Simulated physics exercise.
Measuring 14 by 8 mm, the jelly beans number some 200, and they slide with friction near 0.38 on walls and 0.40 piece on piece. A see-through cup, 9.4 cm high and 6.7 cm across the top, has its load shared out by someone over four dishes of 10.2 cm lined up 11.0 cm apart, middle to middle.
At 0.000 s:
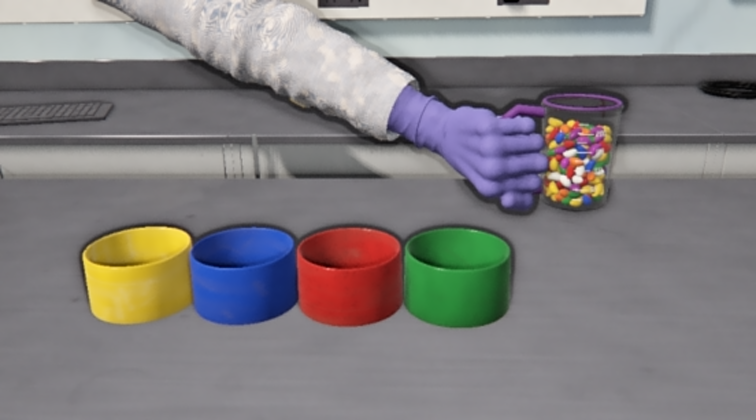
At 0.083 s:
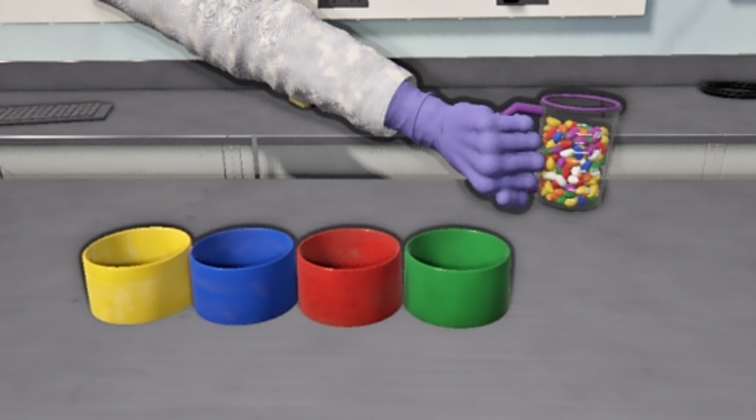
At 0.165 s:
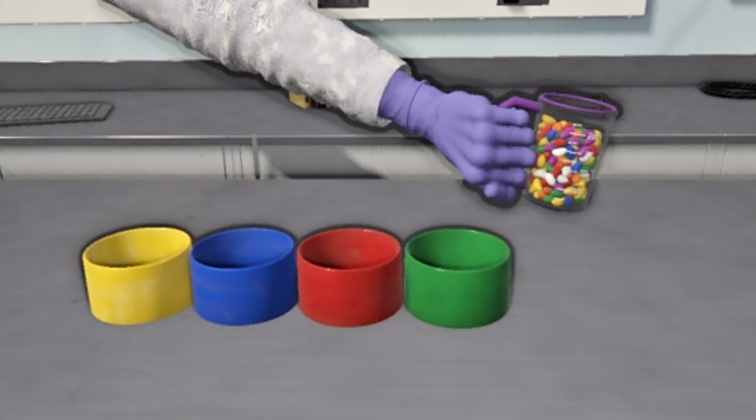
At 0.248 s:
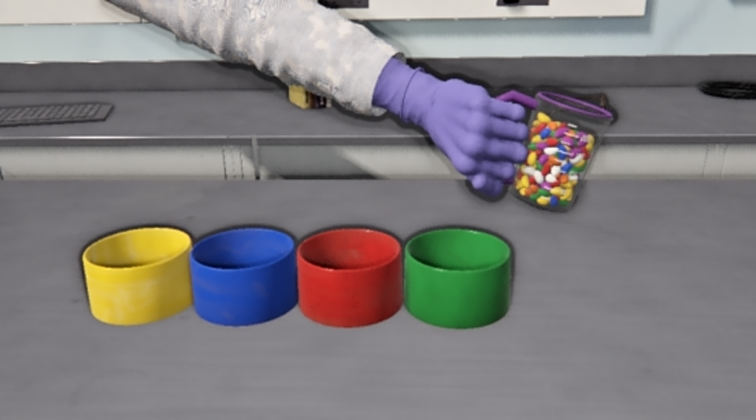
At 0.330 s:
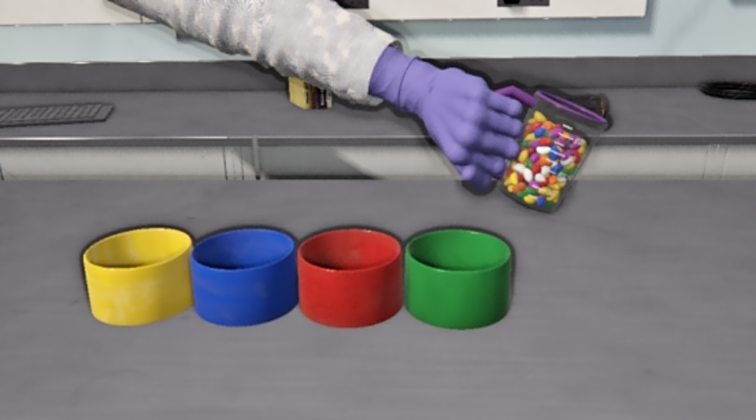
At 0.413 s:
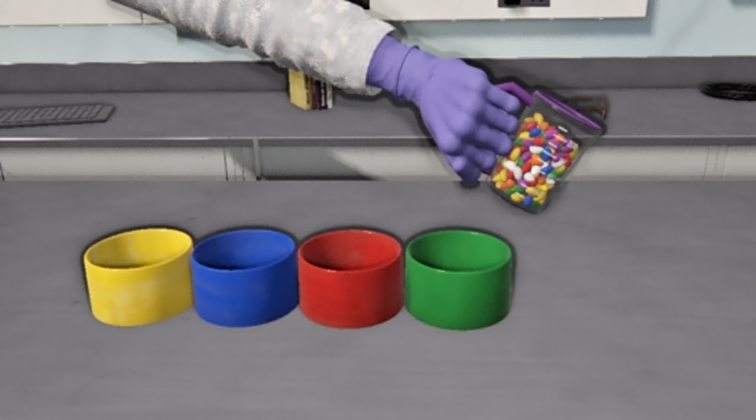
At first, a purple-gloved hand holds a clear cup of colorful jelly beans nearly upright, behind and to the right of a row of yellow, blue, red and green dishes. The hand then shifts the cup slightly left while steadily tilting it rightward, and the jelly beans remain inside.
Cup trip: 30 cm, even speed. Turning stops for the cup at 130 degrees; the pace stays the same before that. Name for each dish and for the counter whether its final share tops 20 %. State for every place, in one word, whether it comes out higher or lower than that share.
Red: Lower, blue: Lower, green: Higher, yellow: Lower, counter: Lower.
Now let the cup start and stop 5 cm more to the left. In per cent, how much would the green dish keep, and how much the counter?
The green dish would get 70 and the counter 10.
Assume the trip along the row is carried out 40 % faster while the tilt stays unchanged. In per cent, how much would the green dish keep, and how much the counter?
Shares: Green 40, counter 10.
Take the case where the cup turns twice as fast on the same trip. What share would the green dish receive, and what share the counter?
Shares: Green dish 0, counter 100.
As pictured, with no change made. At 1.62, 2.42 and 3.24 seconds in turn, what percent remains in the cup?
Going in order, it reads 35, then 0, and finally 0 per cent.
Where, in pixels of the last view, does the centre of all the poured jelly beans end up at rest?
In the last view, approximately (461, 286).
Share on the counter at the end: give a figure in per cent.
Near 5 percent, roughly speaking.
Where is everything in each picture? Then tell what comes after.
Cup at (577, 152), tilt 0 degrees, lip at (619, 102), moved 0.0 cm; middle of the pieces at (578, 161); green dish at (458, 249); red dish at (349, 248); blue dish at (243, 247); yellow dish at (138, 247), in the first frame.
Cup at (574, 153), tilt 2 degrees, lip at (618, 104), moved 0.3 cm; middle of the pieces at (575, 161), in the second frame.
Cup at (566, 153), tilt 9 degrees, lip at (614, 109), moved 1.1 cm; middle of the pieces at (565, 162), in the third frame.
Cup at (556, 153), tilt 16 degrees, lip at (609, 115), moved 1.9 cm; middle of the pieces at (555, 162), in the fourth frame.
Cup at (548, 154), tilt 22 degrees, lip at (604, 121), moved 2.8 cm; middle of the pieces at (546, 162), in the fifth frame.
Cup at (539, 154), tilt 29 degrees, lip at (598, 128), moved 3.6 cm; middle of the pieces at (537, 163); green dish at (459, 251); red dish at (350, 250); blue dish at (244, 250); yellow dish at (140, 249). The cup turns about 85 degrees a second and travels 10 cm a second, in the sixth frame.
Then, at 1.62 s, tilt 128 degrees; cup holds 35 %, green 60 %.
After 2.42 s, tilt 130 degrees; cup holds 0 %, green 95 %.
Then, at 3.24 s, tilt 130 degrees; cup holds 0 %, green 95 %.
In the end, at 3.5 s, red 0 %, blue 0 %, green 95 %, yellow 0 %, counter 5 %.
